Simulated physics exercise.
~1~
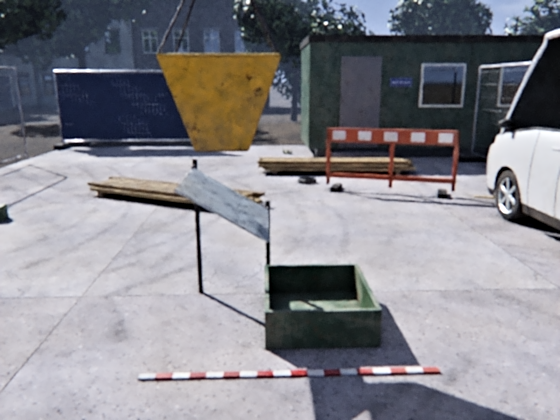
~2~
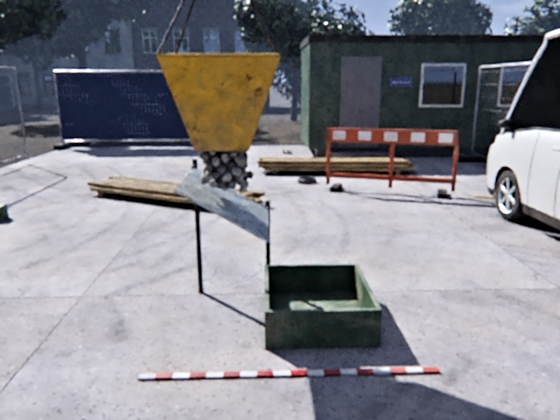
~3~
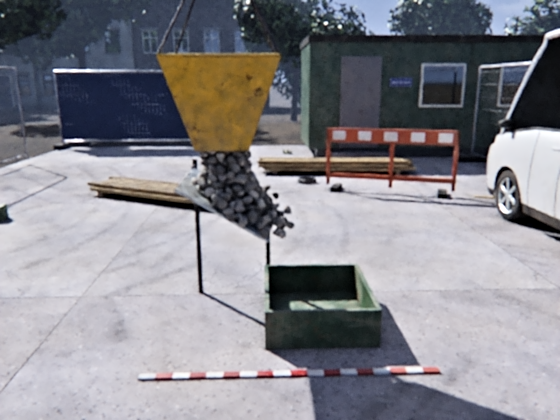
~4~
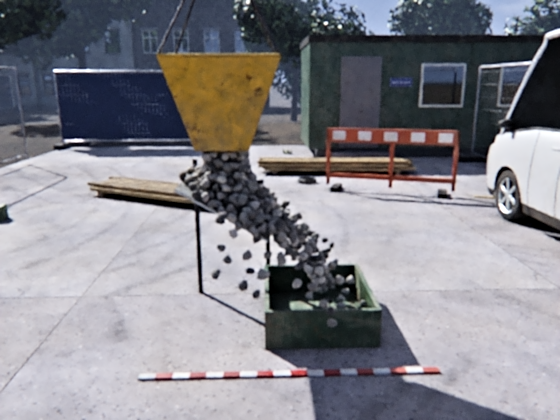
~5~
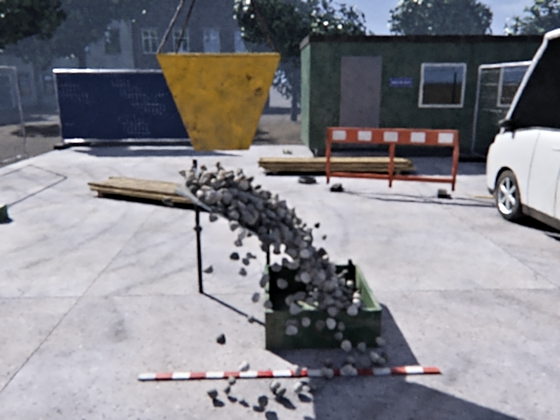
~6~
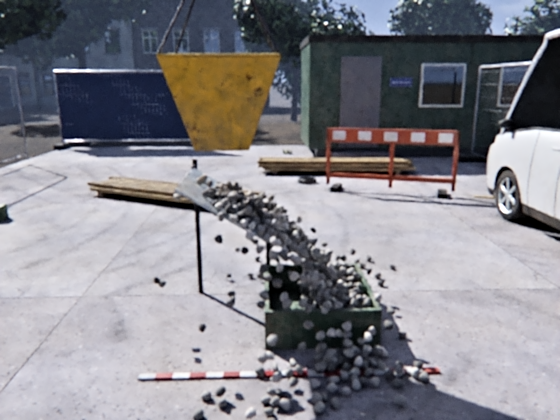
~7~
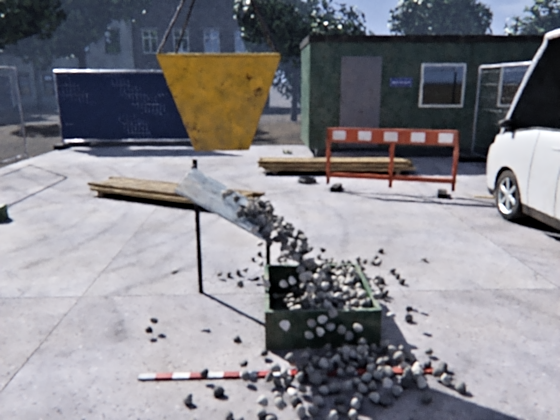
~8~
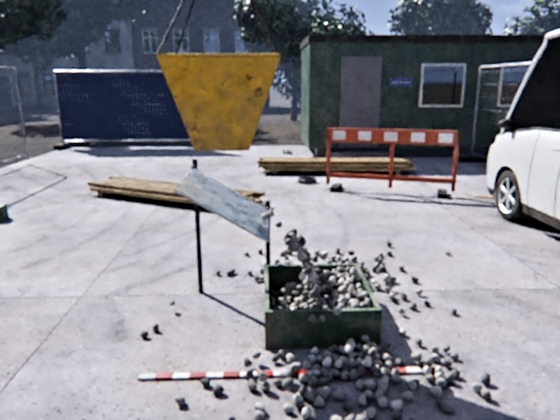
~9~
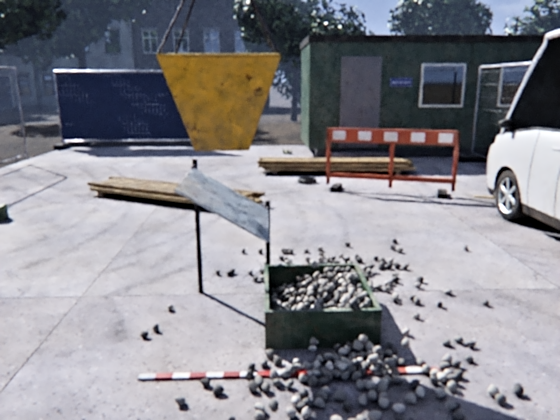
A paved yard is seen from the front and slightly above, with a green cabin, an orange and white barrier and a white vehicle behind on the right. A yellow skip hangs at the upper left over a sloping grey steel slide, with an open green bin below and a red and white striped pole in front. The skip's bottom opens and grey stones pour onto the slide. They stream down to the right into the bin, while many spill over and scatter. Finally the slide is bare, the bin holds a heap, and stones lie strewn around it, mostly in front and to the right.
